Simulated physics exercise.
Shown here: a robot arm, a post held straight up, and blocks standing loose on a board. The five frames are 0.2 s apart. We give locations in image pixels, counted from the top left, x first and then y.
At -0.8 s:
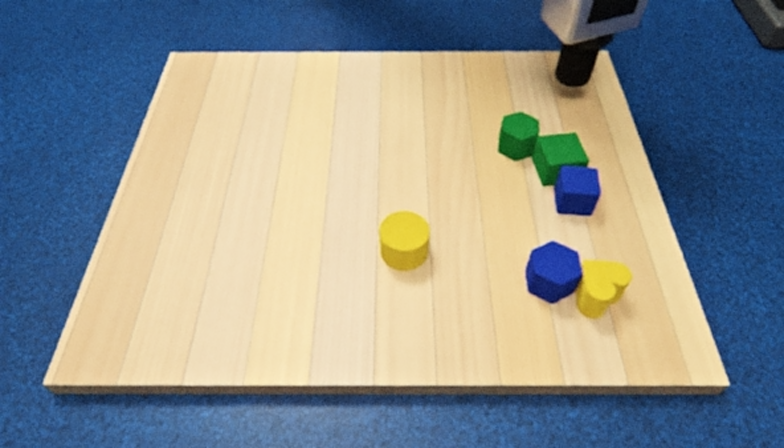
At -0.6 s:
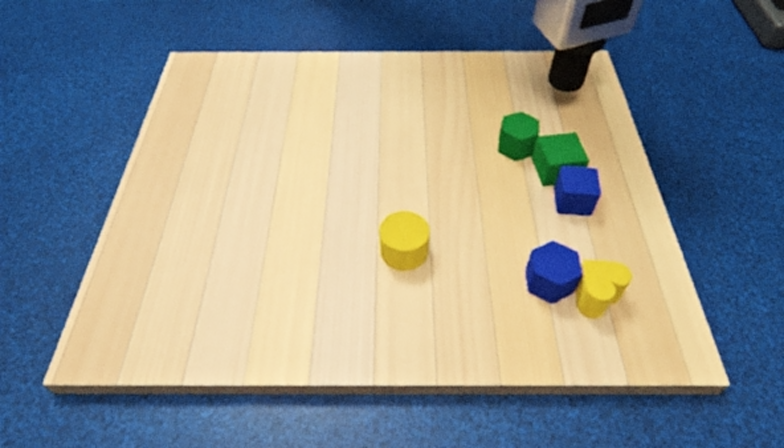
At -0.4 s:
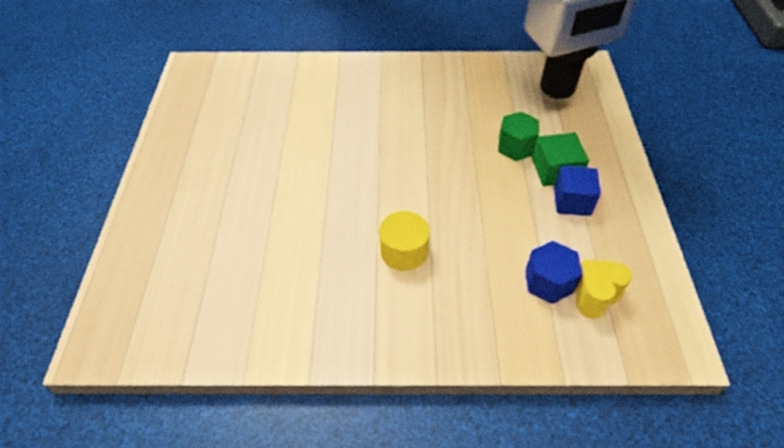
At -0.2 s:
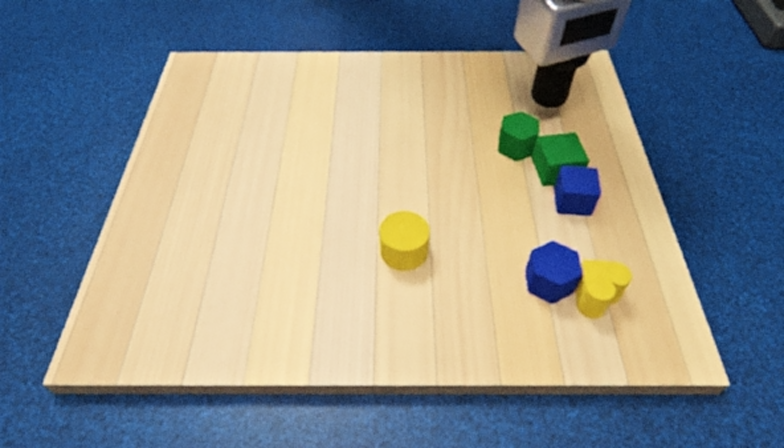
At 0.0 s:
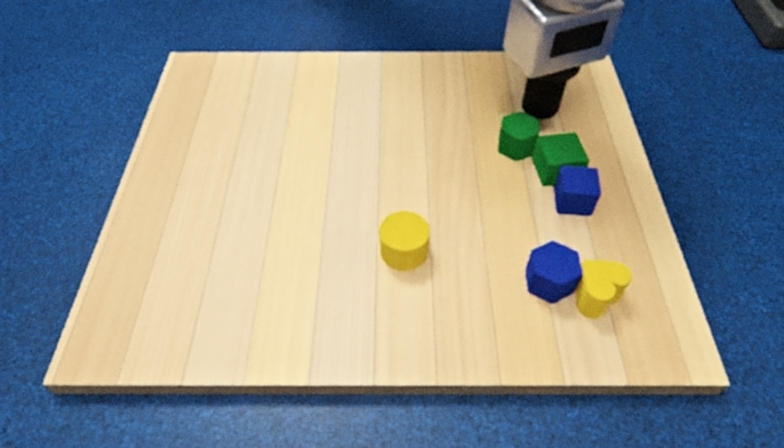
The clip opens on a wooden board with green, blue and yellow blocks standing loose on it, and a robot arm holding a dark upright post near the top right corner. The arm moves the post slowly down and to the left, bringing it close to the green blocks, while every block stays still.
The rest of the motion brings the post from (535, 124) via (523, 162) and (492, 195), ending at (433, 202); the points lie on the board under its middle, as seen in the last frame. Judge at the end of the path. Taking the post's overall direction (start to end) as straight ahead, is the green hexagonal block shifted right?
In short: Yes.
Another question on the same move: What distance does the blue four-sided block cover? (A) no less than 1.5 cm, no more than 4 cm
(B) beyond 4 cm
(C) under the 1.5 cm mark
Choice A: No less than 1.5 cm, no more than 4 cm.
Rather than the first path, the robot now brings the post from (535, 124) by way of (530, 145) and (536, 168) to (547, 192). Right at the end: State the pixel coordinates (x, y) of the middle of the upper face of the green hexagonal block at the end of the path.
That would be at about pixel (504, 150).
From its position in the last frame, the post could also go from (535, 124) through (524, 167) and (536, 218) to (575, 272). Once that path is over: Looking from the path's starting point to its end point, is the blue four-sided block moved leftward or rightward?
The shift is to the left of that direction.
The first path, step by step. One third of the way, post at (526, 146); green hexagonal block at (496, 155), turned 35° clockwise; green four-sided block at (564, 158), turned 35° anticlockwise; blue four-sided block at (595, 190).
Two thirds of the way, post at (495, 180); green hexagonal block at (455, 179), turned 60° clockwise; green four-sided block at (565, 163), turned 55° anticlockwise; blue four-sided block at (601, 194).
At the end, post at (435, 187); yellow circular block not moved; green hexagonal block at (398, 194), turned 25° clockwise; green four-sided block at (565, 163), turned 55° anticlockwise; blue four-sided block at (601, 194).
